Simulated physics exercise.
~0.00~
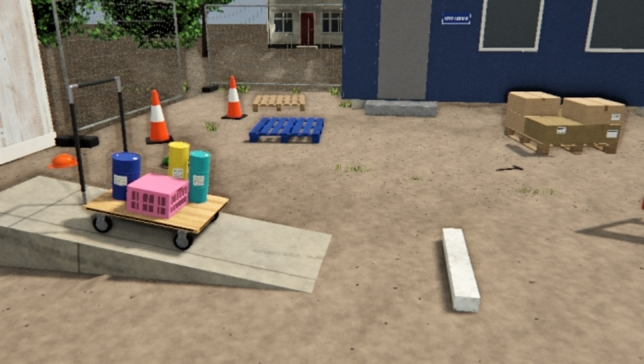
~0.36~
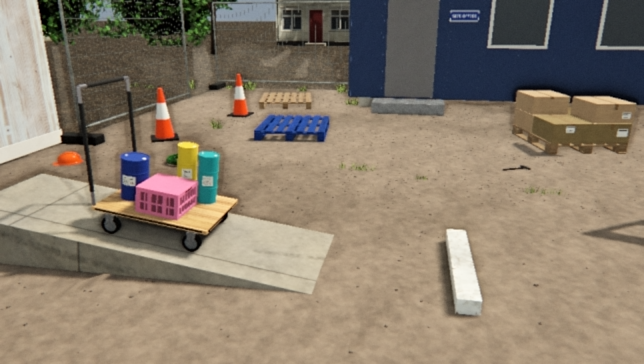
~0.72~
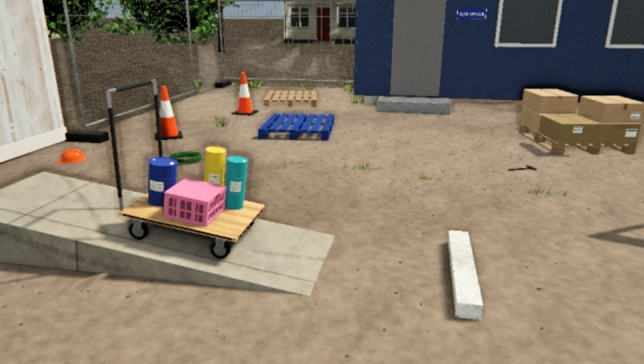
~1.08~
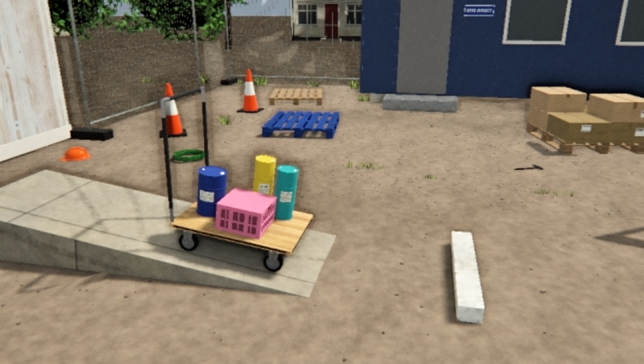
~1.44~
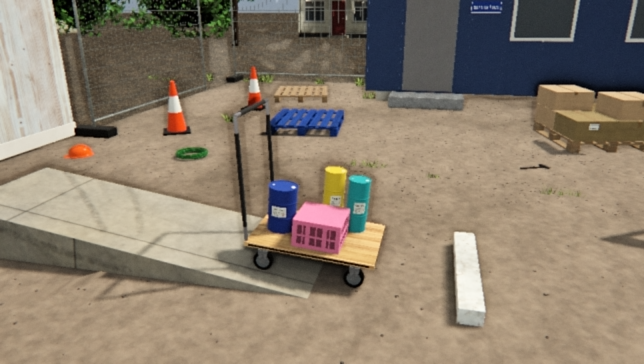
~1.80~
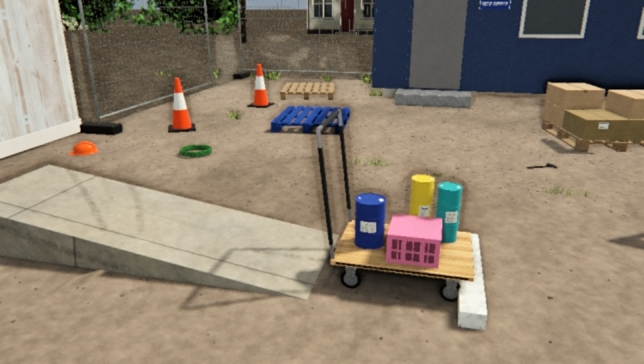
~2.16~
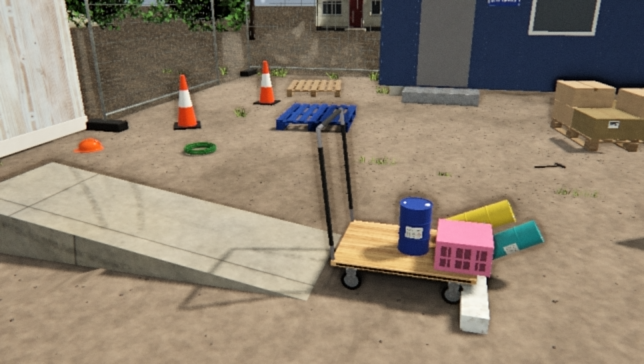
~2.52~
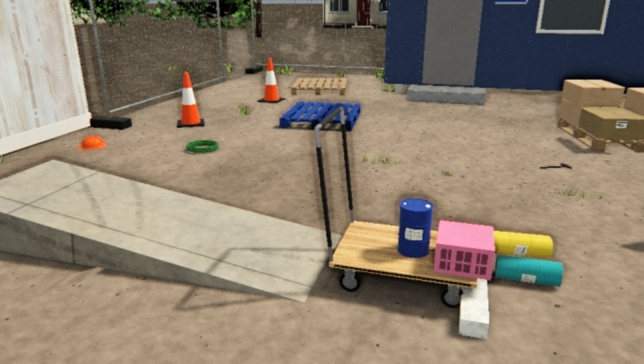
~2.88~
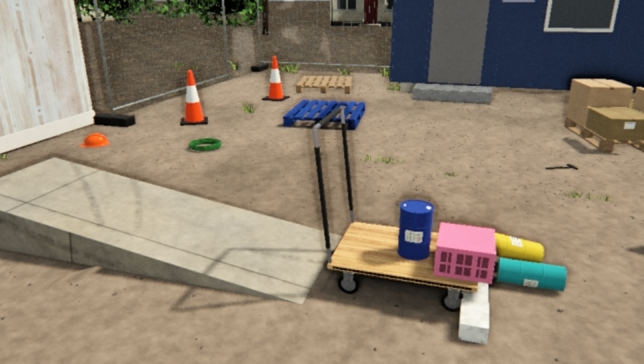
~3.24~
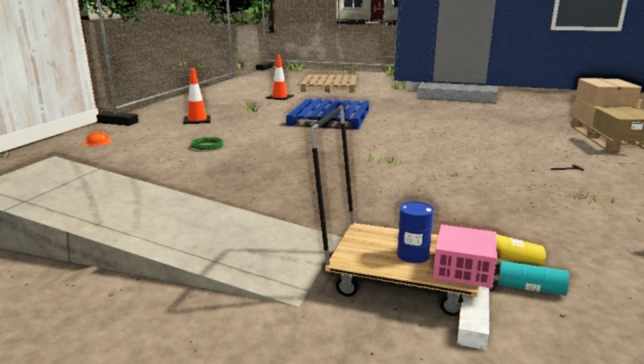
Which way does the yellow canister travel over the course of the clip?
It moves to the right, first riding on the trolley and then toppling off beyond the kerb.
